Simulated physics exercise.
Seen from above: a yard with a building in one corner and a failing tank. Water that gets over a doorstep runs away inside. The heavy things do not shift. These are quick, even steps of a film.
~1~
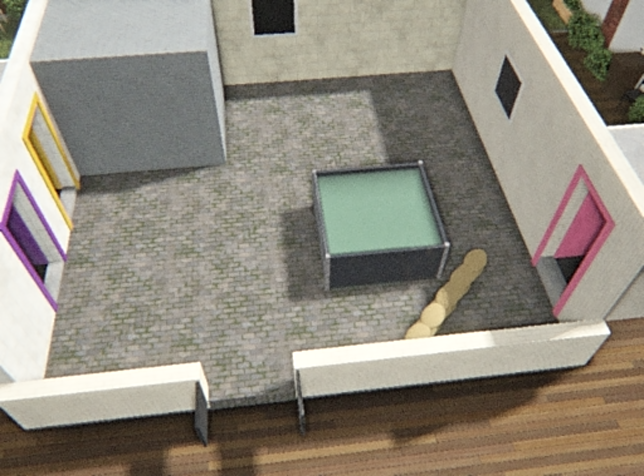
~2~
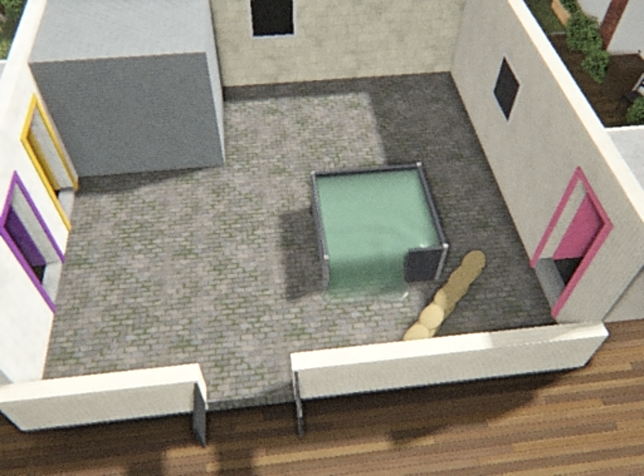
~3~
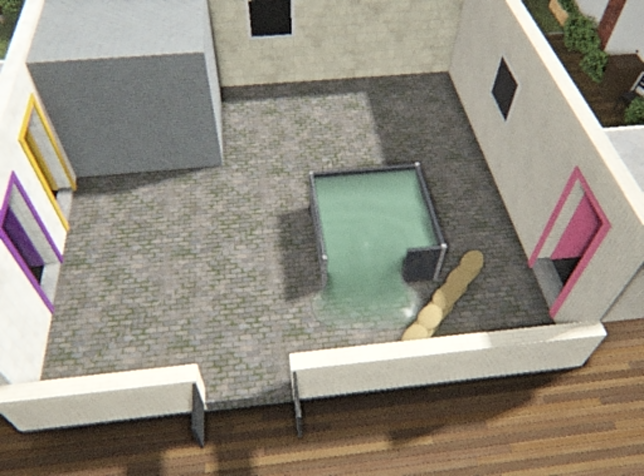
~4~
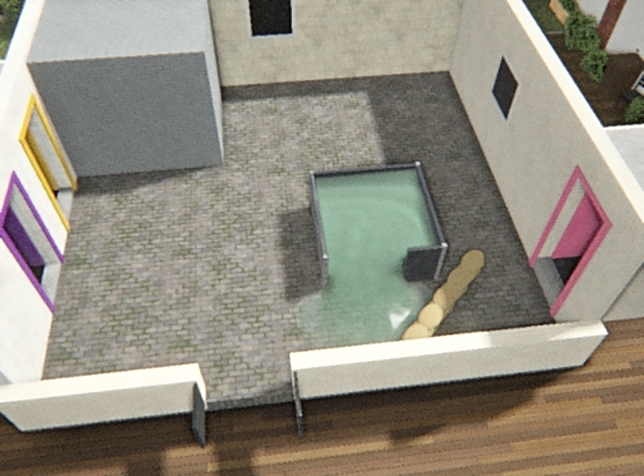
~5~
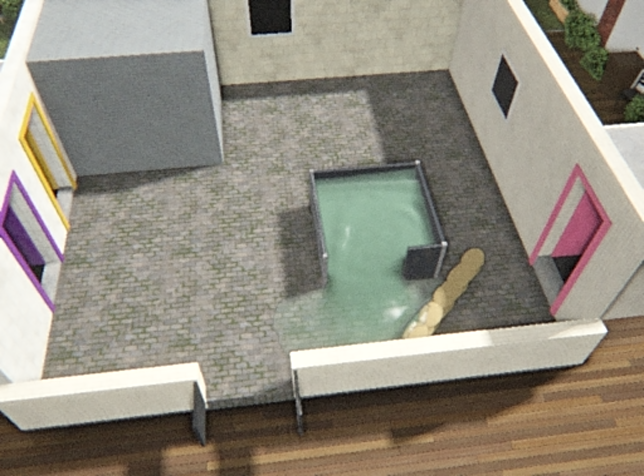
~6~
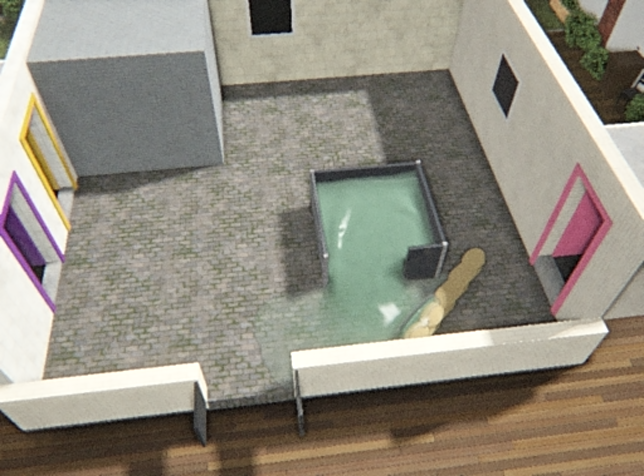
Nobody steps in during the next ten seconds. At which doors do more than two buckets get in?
One by one: The purple door takes more than that; the yellow door stays under that; the pink door stays under that.
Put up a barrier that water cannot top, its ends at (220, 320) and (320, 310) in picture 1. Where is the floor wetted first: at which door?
That is the one in pink.
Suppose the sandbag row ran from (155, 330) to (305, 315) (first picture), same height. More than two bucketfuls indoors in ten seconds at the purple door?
The purple door keeps below it.
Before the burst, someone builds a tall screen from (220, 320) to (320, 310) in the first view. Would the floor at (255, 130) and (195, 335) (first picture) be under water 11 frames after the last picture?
In that order: Not flooded, wet.
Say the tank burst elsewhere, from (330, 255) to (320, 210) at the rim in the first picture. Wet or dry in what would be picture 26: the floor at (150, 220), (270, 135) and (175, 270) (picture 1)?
In turn: Flooded, no water, under water.
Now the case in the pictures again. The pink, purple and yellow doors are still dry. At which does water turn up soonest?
First comes the door marked pink.
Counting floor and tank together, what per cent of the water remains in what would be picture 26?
Some 90 per cent.
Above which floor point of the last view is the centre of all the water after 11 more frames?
At about (344, 292).
A moment on, water covers 15 % of the floor; the purple door not reached, the yellow door not reached, the pink door not reached.
Next, water covers 30 % of the floor; the purple door not reached, the yellow door not reached, the pink door wet at the sill, nothing in.
Then, water covers 45 % of the floor; the purple door under two buckets in, the yellow door wet at the sill, nothing in, the pink door wet at the sill, nothing in.
Later, water covers 60 % of the floor; the purple door over two buckets in, the yellow door under two buckets in, the pink door wet at the sill, nothing in.
In the end, water covers 90 % of the floor; the purple door over two buckets in, the yellow door under two buckets in, the pink door wet at the sill, nothing in.
